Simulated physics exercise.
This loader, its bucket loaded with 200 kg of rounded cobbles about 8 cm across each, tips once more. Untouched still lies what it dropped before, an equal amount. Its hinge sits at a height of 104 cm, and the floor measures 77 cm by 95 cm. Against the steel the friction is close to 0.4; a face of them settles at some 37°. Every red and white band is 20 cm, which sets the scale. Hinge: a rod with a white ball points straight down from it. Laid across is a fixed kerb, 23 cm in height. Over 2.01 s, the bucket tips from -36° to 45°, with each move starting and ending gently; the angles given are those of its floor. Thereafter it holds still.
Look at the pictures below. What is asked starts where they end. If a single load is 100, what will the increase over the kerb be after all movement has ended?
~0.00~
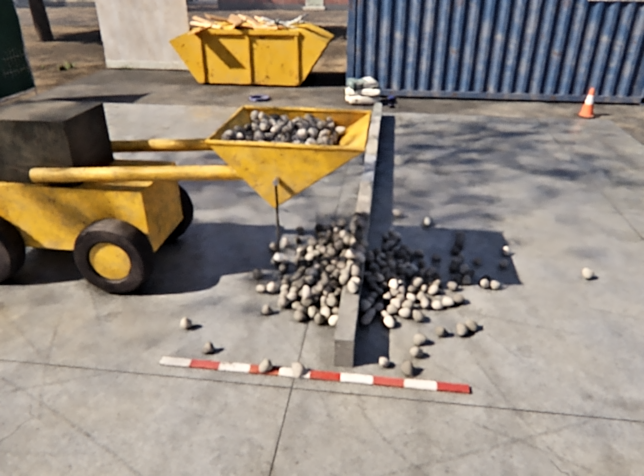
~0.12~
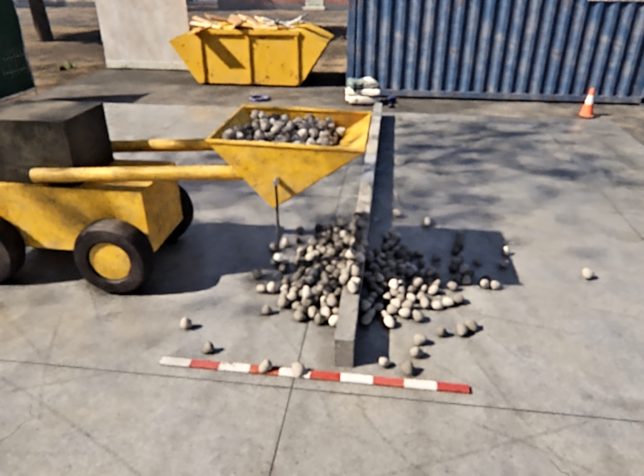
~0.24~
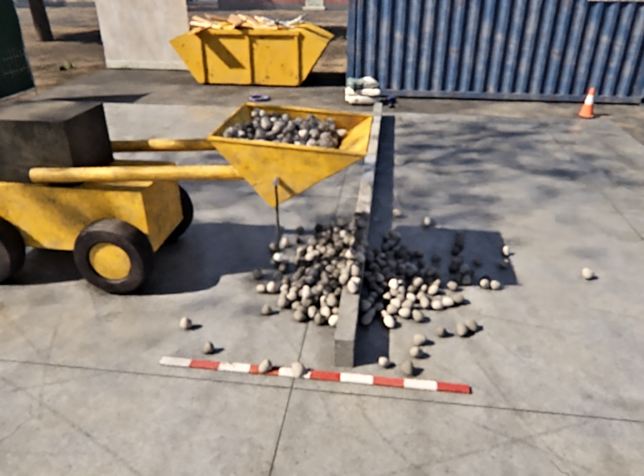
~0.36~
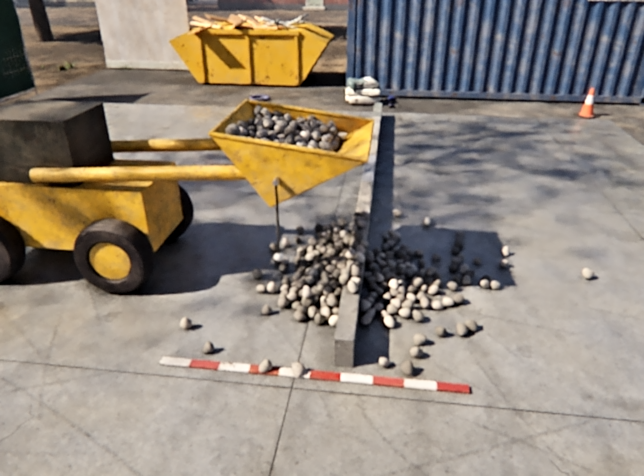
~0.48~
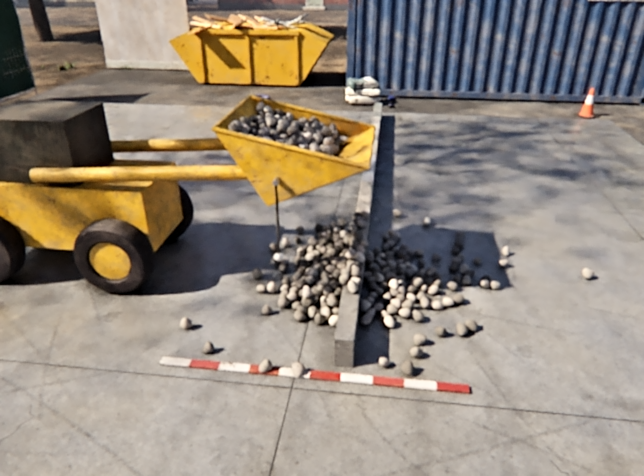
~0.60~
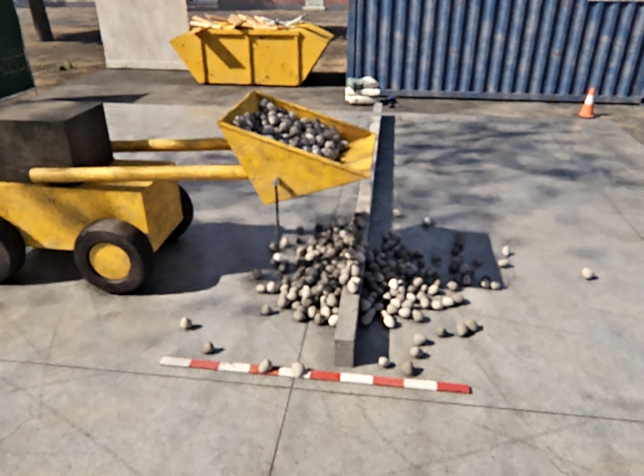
The increase will be around 77 per cent.
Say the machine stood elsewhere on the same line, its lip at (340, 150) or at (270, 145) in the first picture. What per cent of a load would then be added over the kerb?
Near 35 per cent from the first place, 0 from the second.
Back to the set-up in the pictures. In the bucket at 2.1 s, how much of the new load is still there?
Close to 5 in a hundred is still held.
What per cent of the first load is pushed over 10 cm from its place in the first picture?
Some 10 percent, give or take.
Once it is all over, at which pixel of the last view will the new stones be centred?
Their centre ends up near (391, 271).
After 1.5 s the floor is at 32°; in per cent of one load, 92 in the bucket, 68 on this side of the kerb, 40 over the kerb; the foremost stones are at (500, 265).
After 2.1 s the floor is at 45°; in per cent of one load, 4 in the bucket, 92 on this side of the kerb, 104 over the kerb; the foremost stones are at (503, 270).
After 2.5 s the floor is at 45°; in per cent of one load, 0 in the bucket, 86 on this side of the kerb, 114 over the kerb; the foremost stones are at (521, 280).
After 5.0 s the floor is at 45°; in per cent of one load, 0 in the bucket, 85 on this side of the kerb, 115 over the kerb; the foremost stones are at (545, 289). Net gain over the kerb, 77.
